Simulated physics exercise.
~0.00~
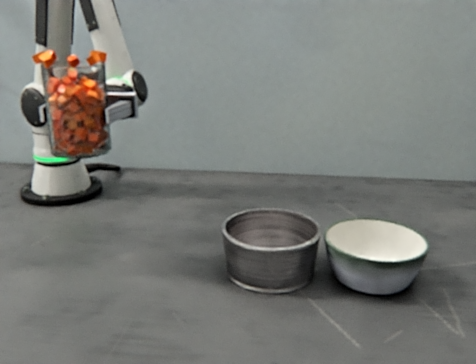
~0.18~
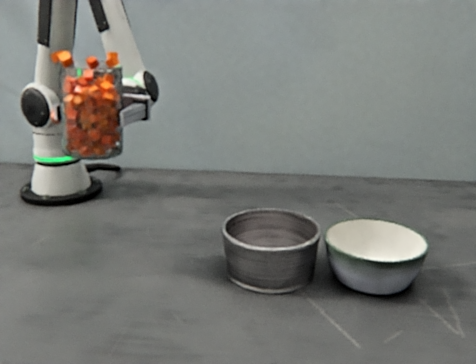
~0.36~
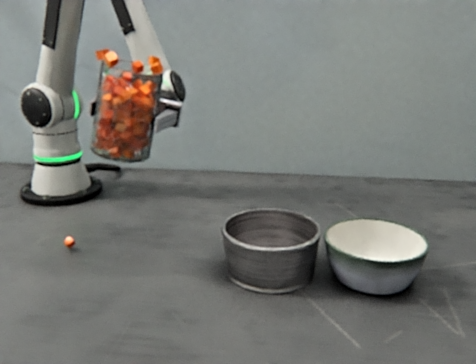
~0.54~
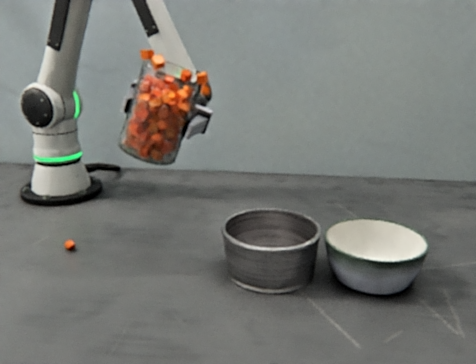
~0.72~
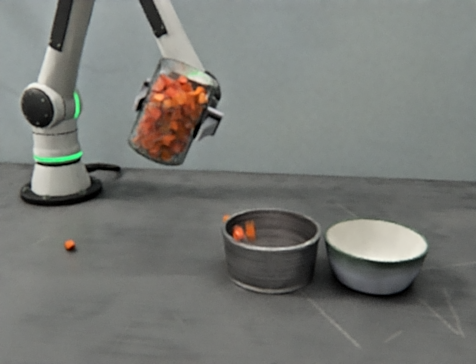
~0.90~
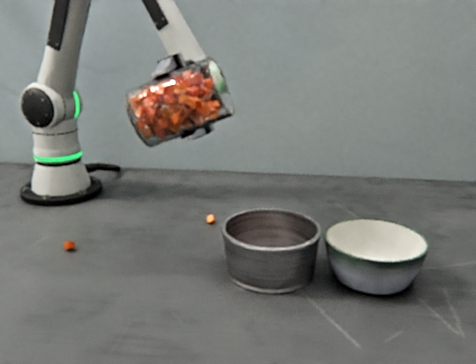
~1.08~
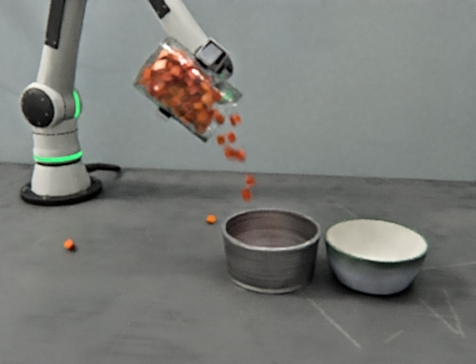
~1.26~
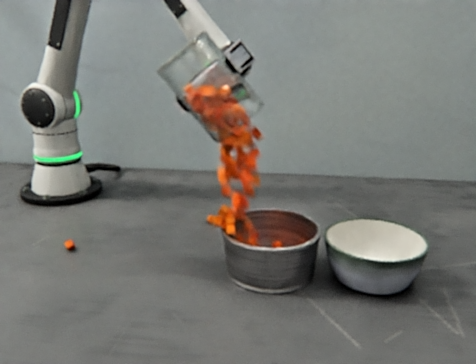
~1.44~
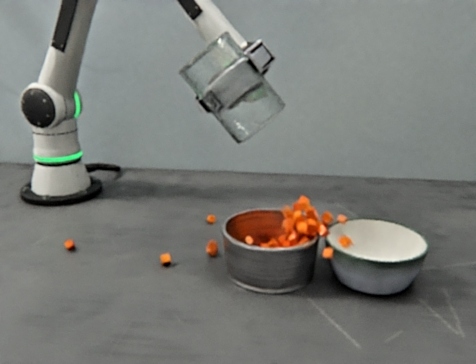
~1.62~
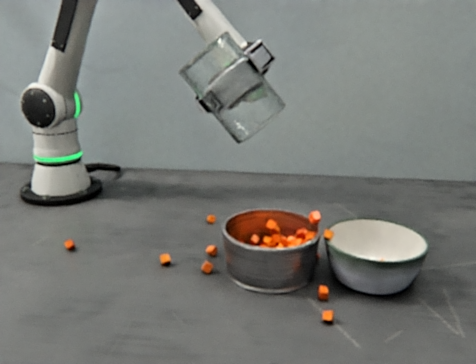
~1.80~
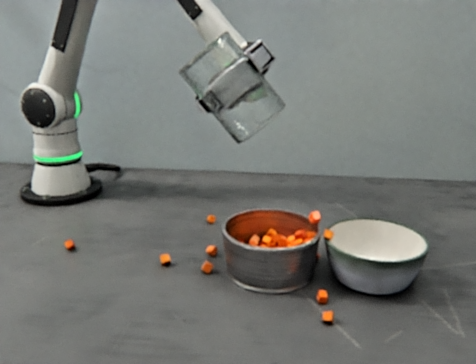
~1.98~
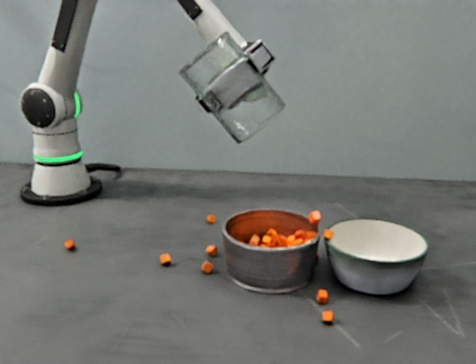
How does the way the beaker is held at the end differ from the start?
At the start the robot arm holds the beaker upright, and by the end it is tipped upside down at a slant, with its mouth pointing downward.
Orange dice tumble from a robot arm's tilting beaker into the left bowl, some scattering outside.
